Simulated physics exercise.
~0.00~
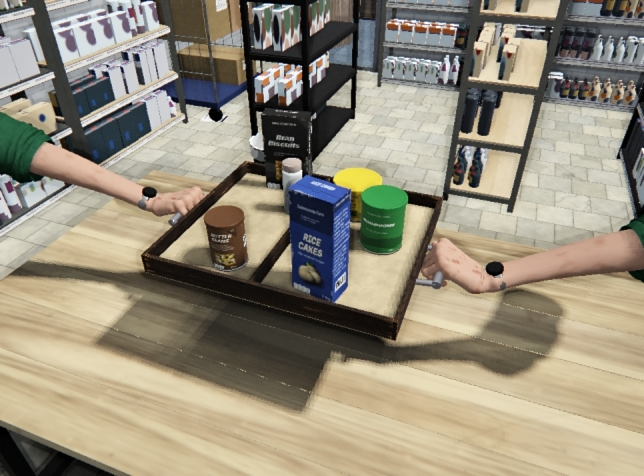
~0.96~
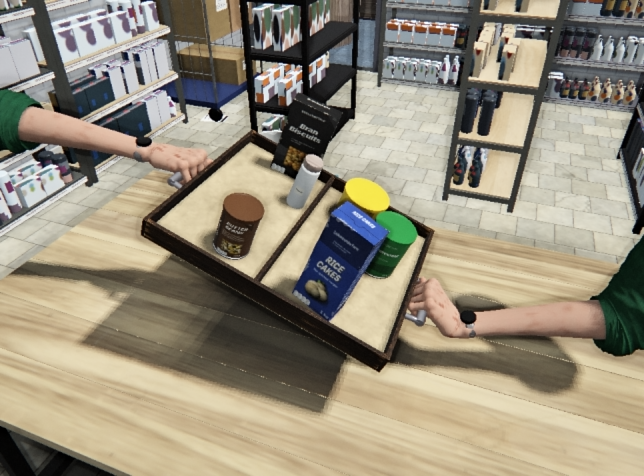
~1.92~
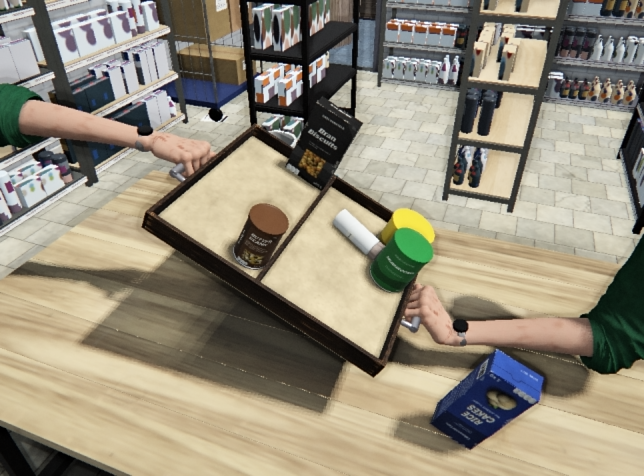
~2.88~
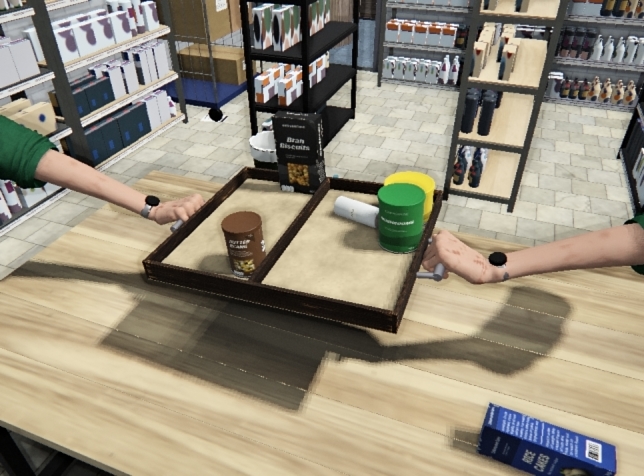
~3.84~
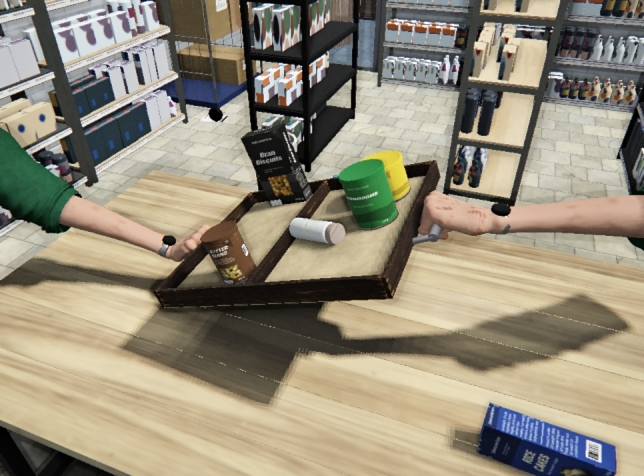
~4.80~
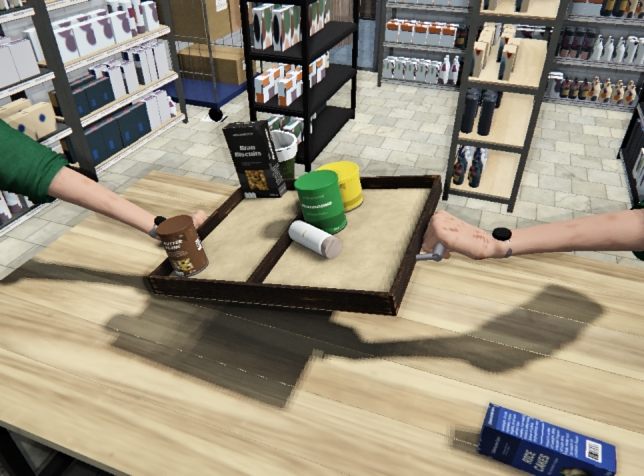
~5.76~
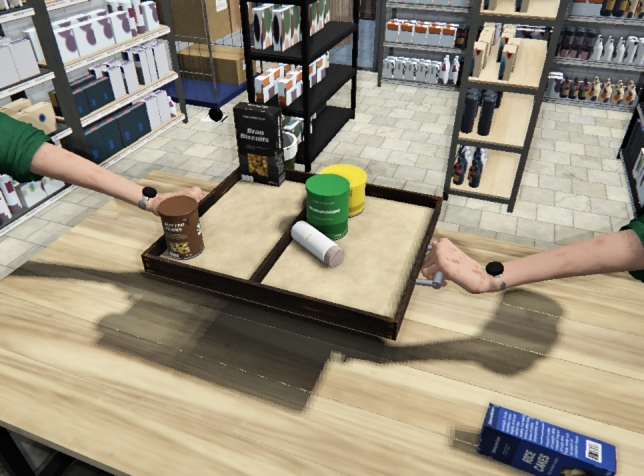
Blue carton tumbling off a tray tilted right then left by two hands, white shaker toppling, other items sliding but ending upright.
